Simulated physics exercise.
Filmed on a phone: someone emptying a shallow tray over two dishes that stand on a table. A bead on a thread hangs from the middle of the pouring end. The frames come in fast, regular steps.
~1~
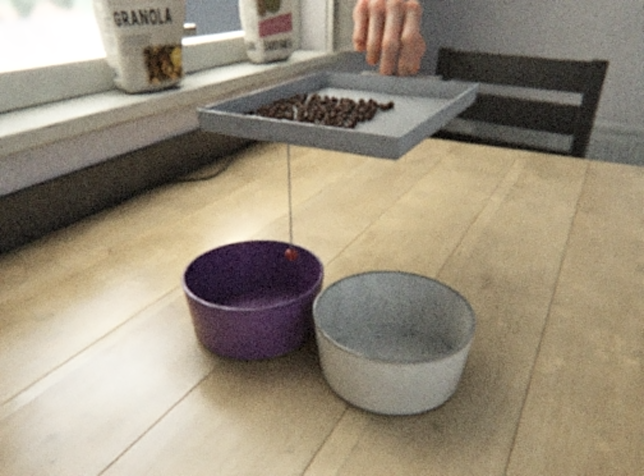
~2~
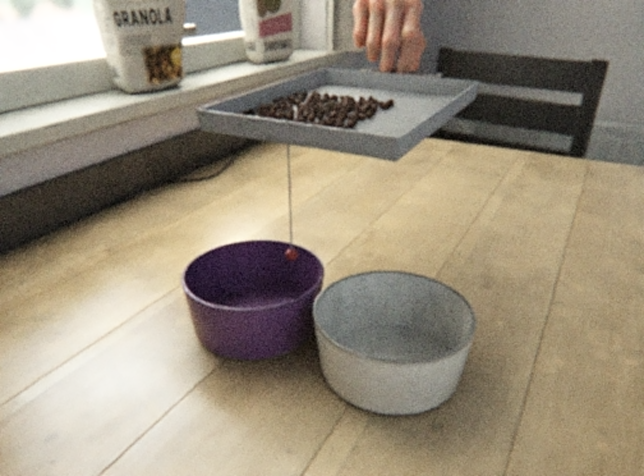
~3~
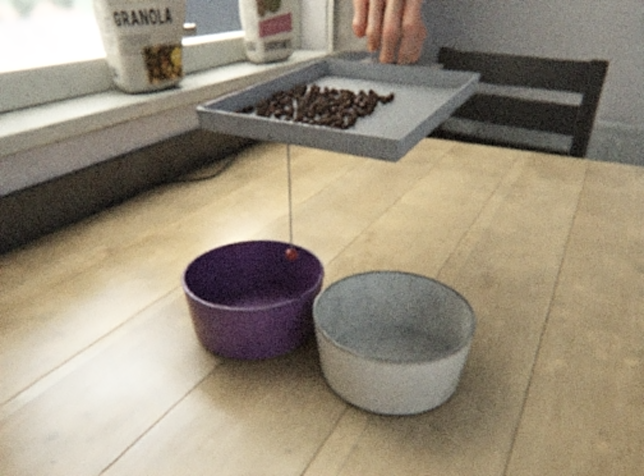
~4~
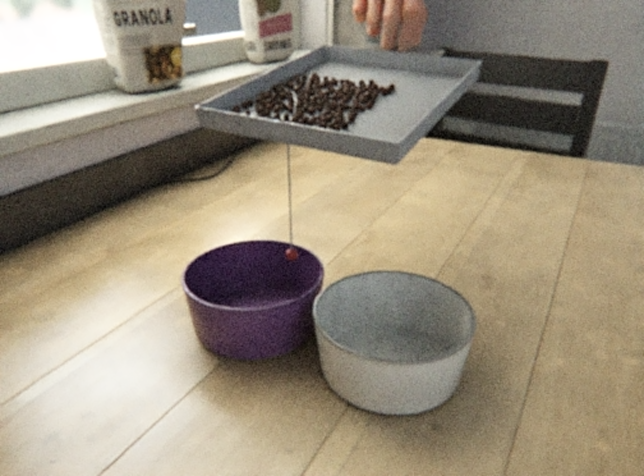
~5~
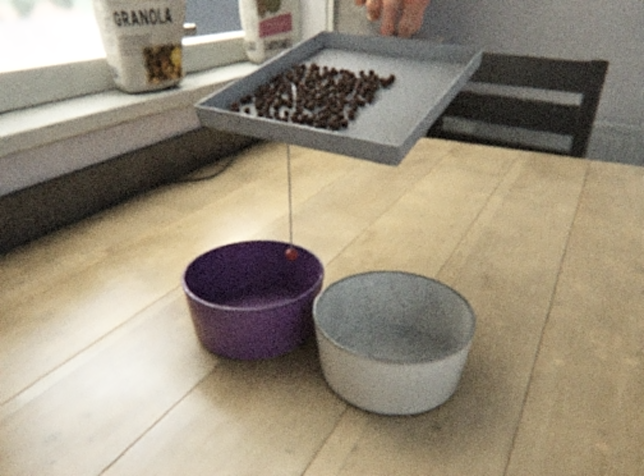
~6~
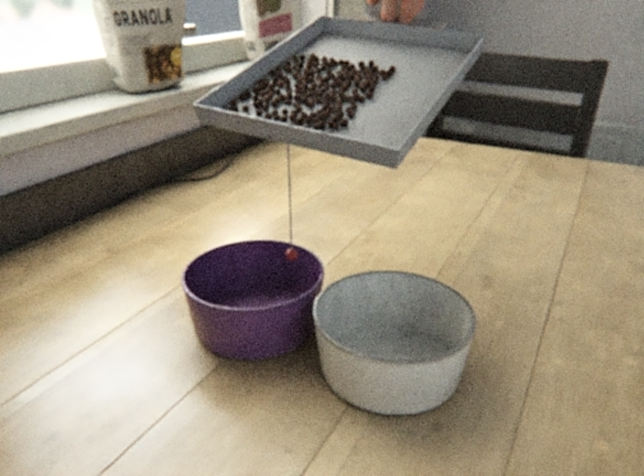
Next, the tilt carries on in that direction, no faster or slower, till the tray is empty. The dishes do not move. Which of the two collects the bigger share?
The right-hand one ends fuller.
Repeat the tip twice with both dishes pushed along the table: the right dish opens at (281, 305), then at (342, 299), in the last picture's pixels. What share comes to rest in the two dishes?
Roughly 60 per cent, and 80 per cent.
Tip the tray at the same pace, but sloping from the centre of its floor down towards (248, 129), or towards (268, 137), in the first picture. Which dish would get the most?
In turn: Left; the left dish.
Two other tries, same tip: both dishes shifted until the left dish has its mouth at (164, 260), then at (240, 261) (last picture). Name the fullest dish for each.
The first try: The right-hand dish. The second: Right.
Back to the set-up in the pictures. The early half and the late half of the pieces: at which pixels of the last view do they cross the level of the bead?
Early half (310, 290), late half (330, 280).
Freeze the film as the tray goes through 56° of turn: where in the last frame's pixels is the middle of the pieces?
At about (303, 117).
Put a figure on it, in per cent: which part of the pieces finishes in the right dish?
It comes to 60 per cent or so.
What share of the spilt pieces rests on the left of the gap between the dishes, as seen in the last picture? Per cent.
Some 90 per cent.
Soon, tray tipped steeply; all on the tray.
A while on, tray tipped right over; all on the tray.
Towards the end, tray tipped past a quarter turn; about half in the right dish; about a quarter in the left dish; about a quarter outside both.
Finally, tray tipped past a quarter turn; about half in the right dish; about a quarter in the left dish; about a quarter outside both.
